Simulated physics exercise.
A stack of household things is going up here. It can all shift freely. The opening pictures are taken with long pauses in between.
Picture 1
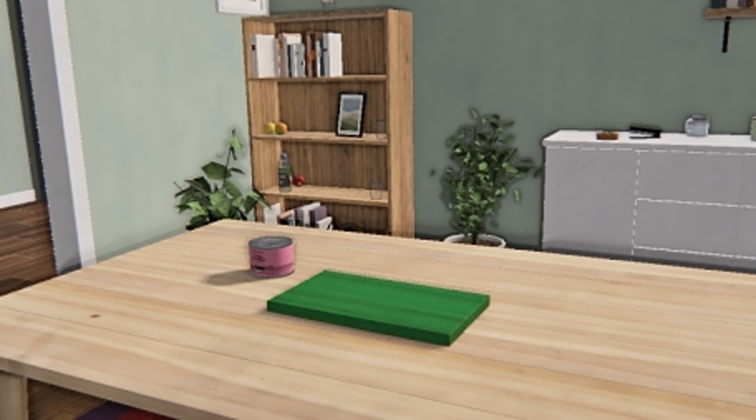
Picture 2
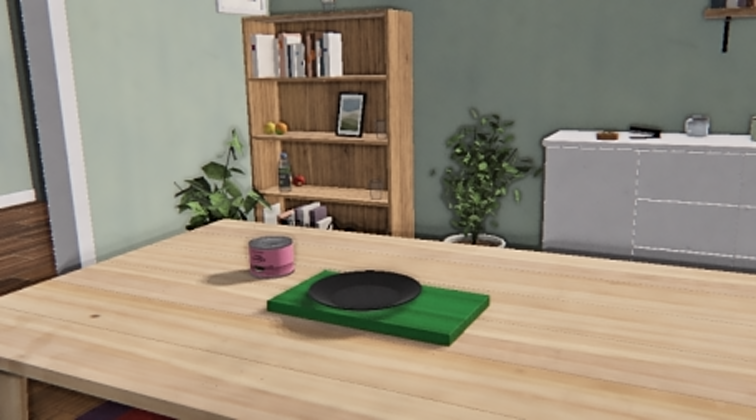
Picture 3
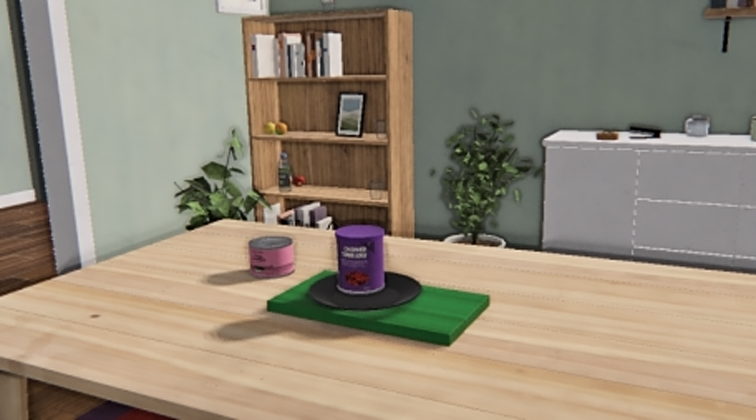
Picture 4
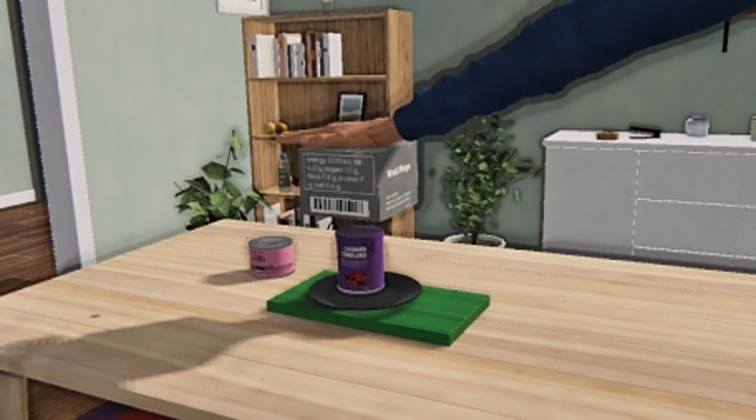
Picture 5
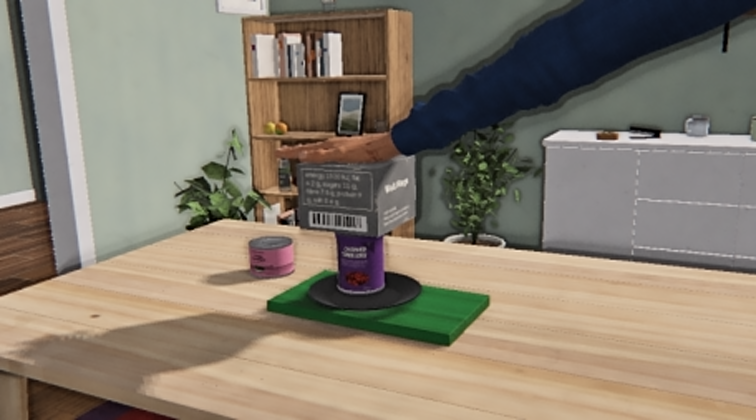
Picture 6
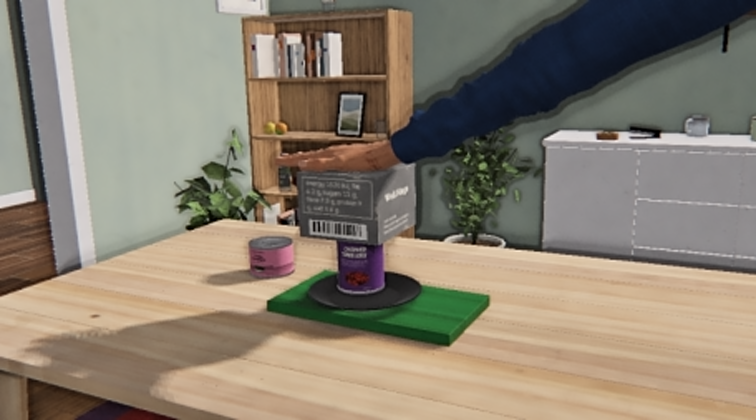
A green board lies on a pale wooden table in a room with grey-green walls, seen from slightly above by a still camera, with a bookcase, plants and a white cabinet behind. A pink tin sits left of the board, where a black plate and then a purple tin appear, stacked. A dark-blue-sleeved arm reaches in from the right, its hand lowering a grey box slightly onto the purple tin.
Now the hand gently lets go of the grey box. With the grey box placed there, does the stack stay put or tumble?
It stays put.
Then, 0.20 s past the last view, nothing moves.
Then, 0.30 s past the last view, grey box resting near (359, 200).
Finally, all 5 still in place. Final places as the last picture's camera would see them, grey box near (359, 200). The pile stays up.
